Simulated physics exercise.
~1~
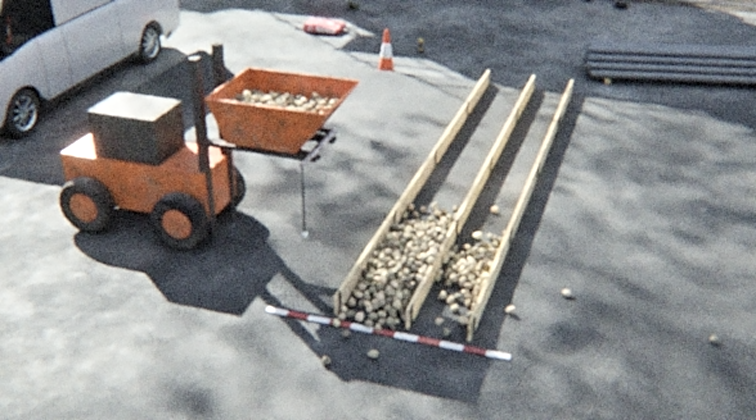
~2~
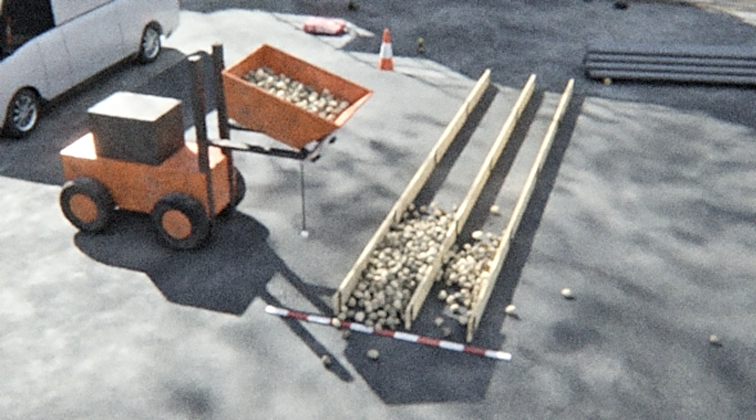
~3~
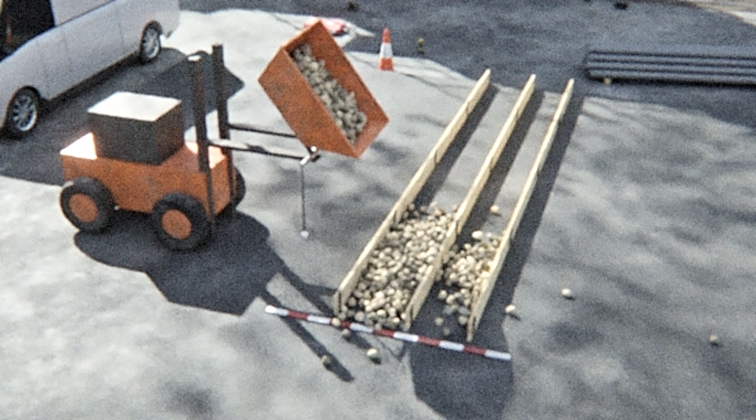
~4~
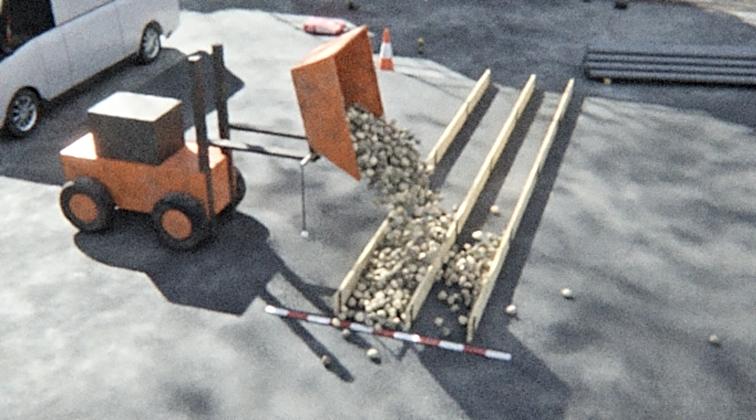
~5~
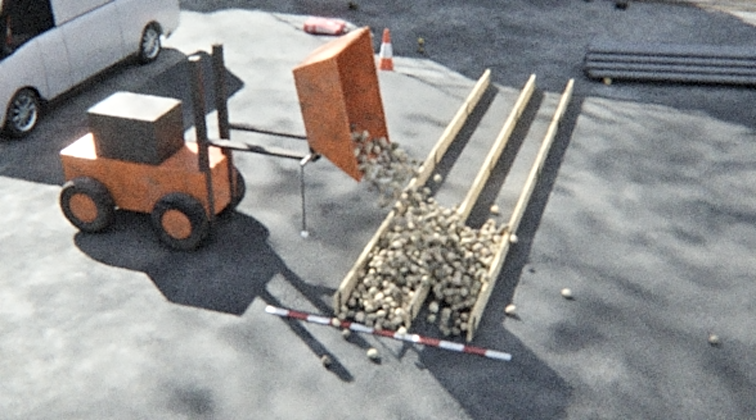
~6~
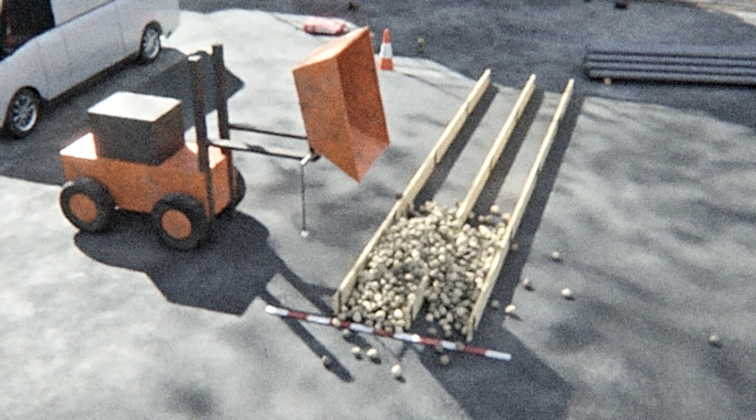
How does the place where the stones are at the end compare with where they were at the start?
At the start, some stones were up in the orange skip and others lay between the boards. By the end, the skip's stones had joined those lower down and to the right, nearly all of them heaped across the two bays.
